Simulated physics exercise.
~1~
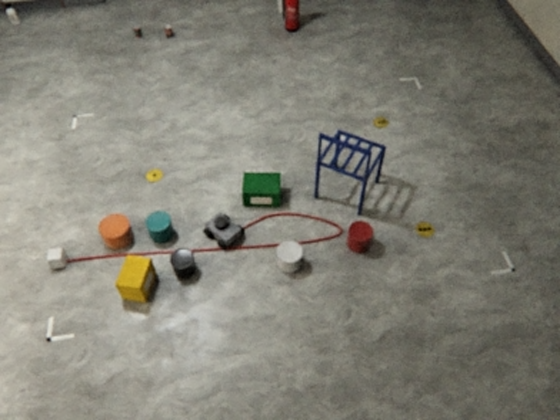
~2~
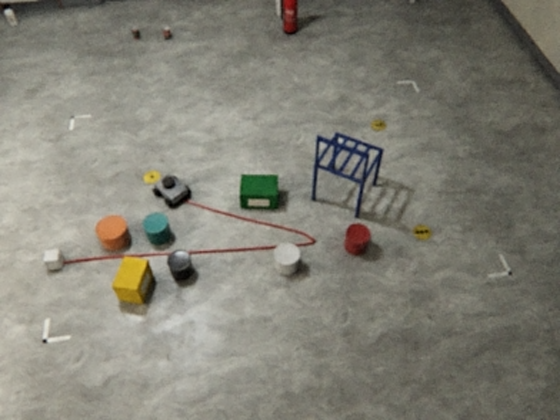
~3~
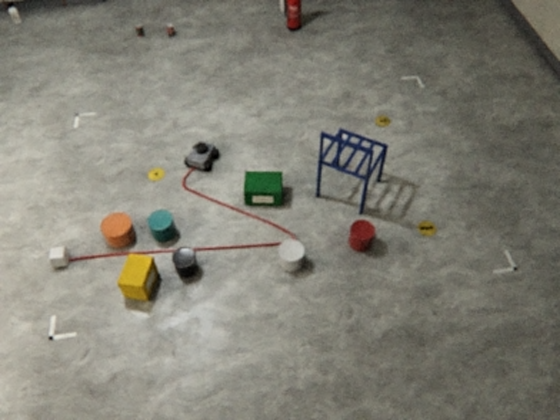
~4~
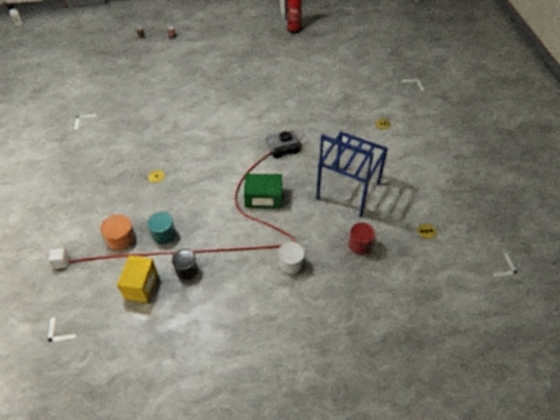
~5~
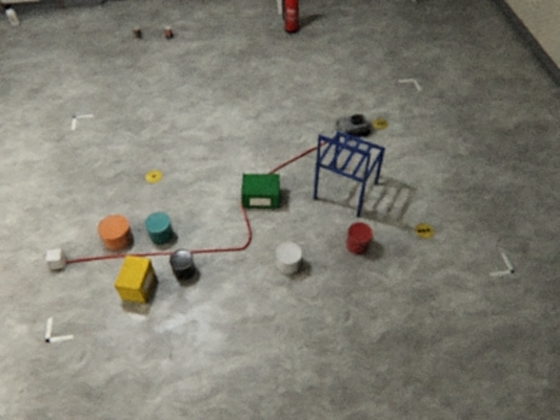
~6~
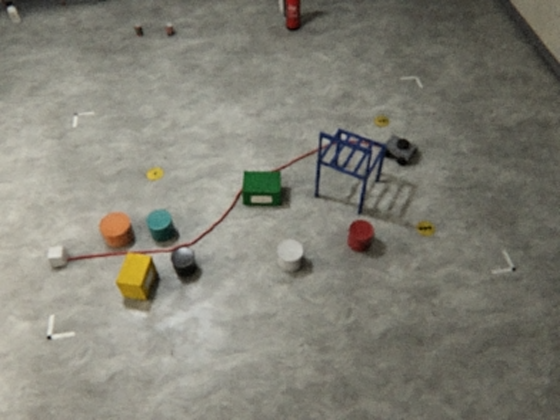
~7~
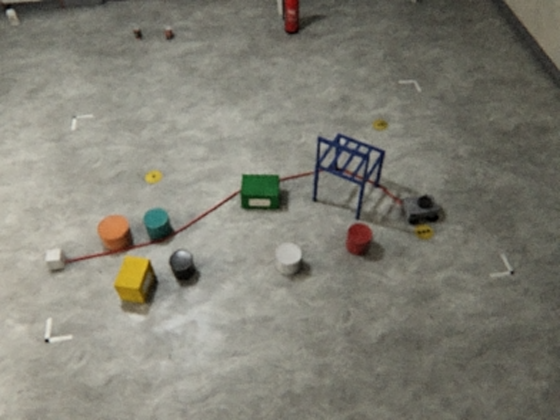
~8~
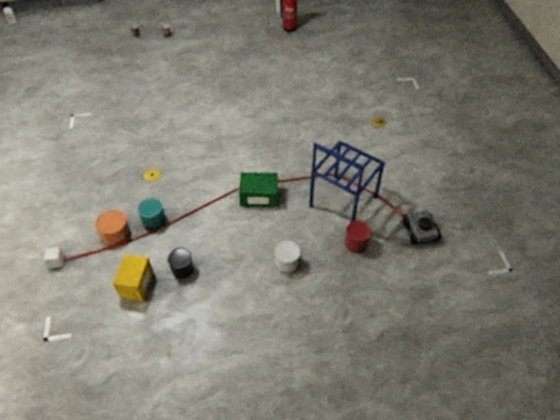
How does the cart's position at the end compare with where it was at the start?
At the start the cart is in the middle of the group, between the teal bucket and the green carton. At the end it is far over on the right, past the blue stand and the red bucket.
